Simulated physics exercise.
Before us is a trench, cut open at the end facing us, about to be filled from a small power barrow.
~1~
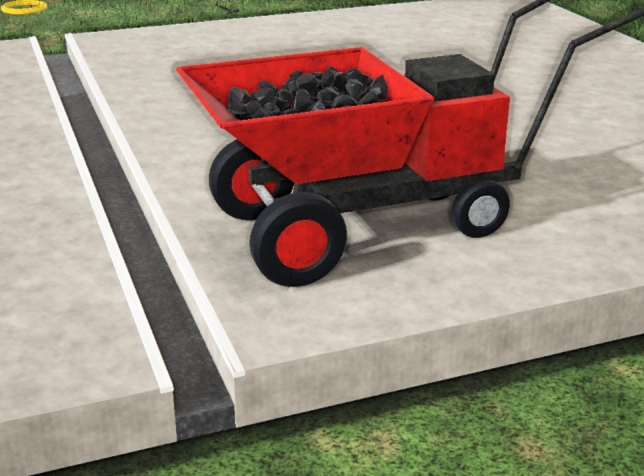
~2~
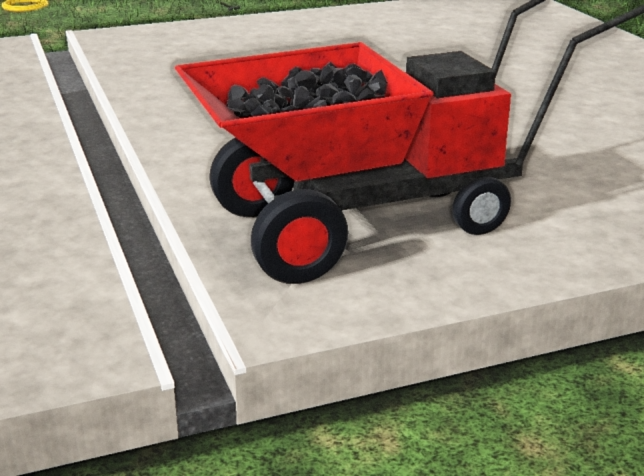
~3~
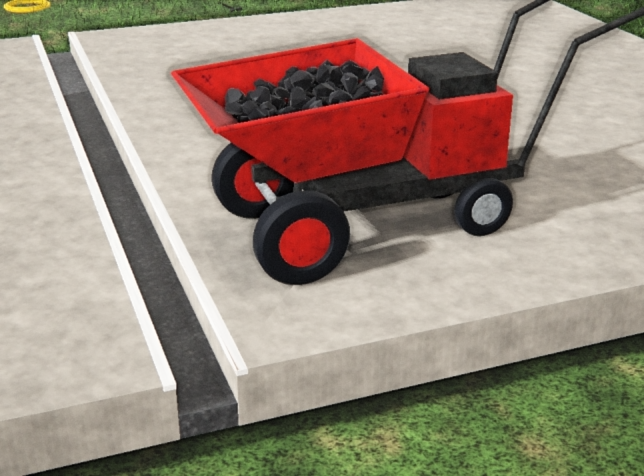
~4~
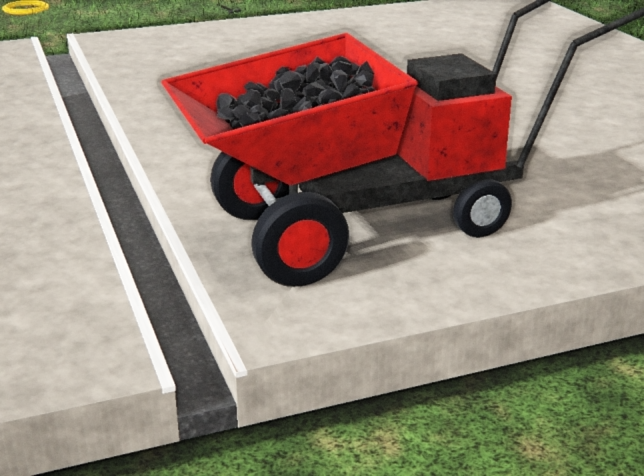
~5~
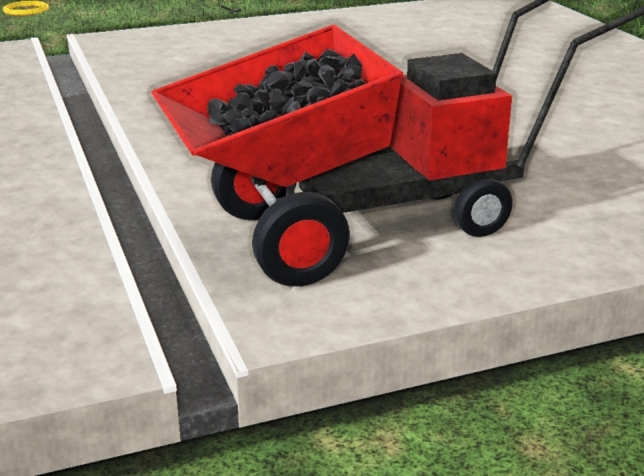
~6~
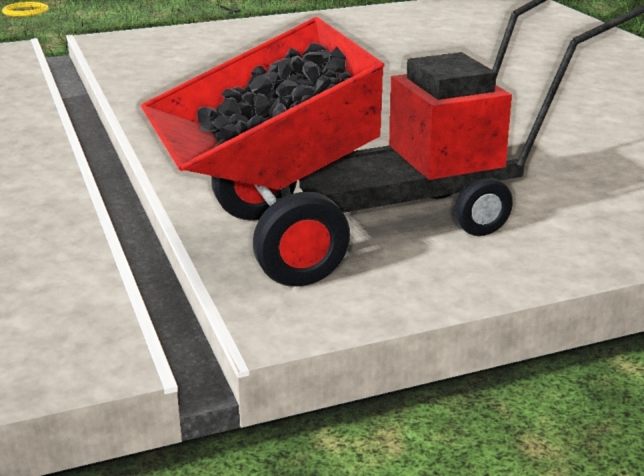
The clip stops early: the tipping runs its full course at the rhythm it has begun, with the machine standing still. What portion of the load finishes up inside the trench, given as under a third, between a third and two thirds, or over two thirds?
Inside the trench: Under a third.
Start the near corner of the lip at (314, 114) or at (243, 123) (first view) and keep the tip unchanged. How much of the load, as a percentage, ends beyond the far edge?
Try 1: 0 %. Try 2: 40 %.
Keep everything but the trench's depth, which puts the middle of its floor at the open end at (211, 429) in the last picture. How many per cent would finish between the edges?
It lands somewhere near 10 percent.
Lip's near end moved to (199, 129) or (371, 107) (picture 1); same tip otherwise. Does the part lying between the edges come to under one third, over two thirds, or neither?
For the first position, under a third; for the second, less than a third.
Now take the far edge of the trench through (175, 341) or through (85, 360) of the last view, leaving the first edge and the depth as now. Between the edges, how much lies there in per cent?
Well, it'd be something like 0 per cent the first time and 70 per cent the second.
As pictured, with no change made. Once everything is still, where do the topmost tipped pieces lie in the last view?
Roughly (101, 246).
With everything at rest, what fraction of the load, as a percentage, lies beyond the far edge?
It works out to close to 55 per cent.
Soon, skip tipped steeply; all in the skip.
A while on, skip tipped steeply; about two thirds in the skip; a stray few in or heaped over the trench; about a quarter beyond it; a stray few falling.
Towards the end, skip tipped right over; about a third in the skip; a small part in or heaped over the trench; about half beyond it.
Finally, skip tipped right over; about a third in the skip; a small part in or heaped over the trench; about half beyond it.
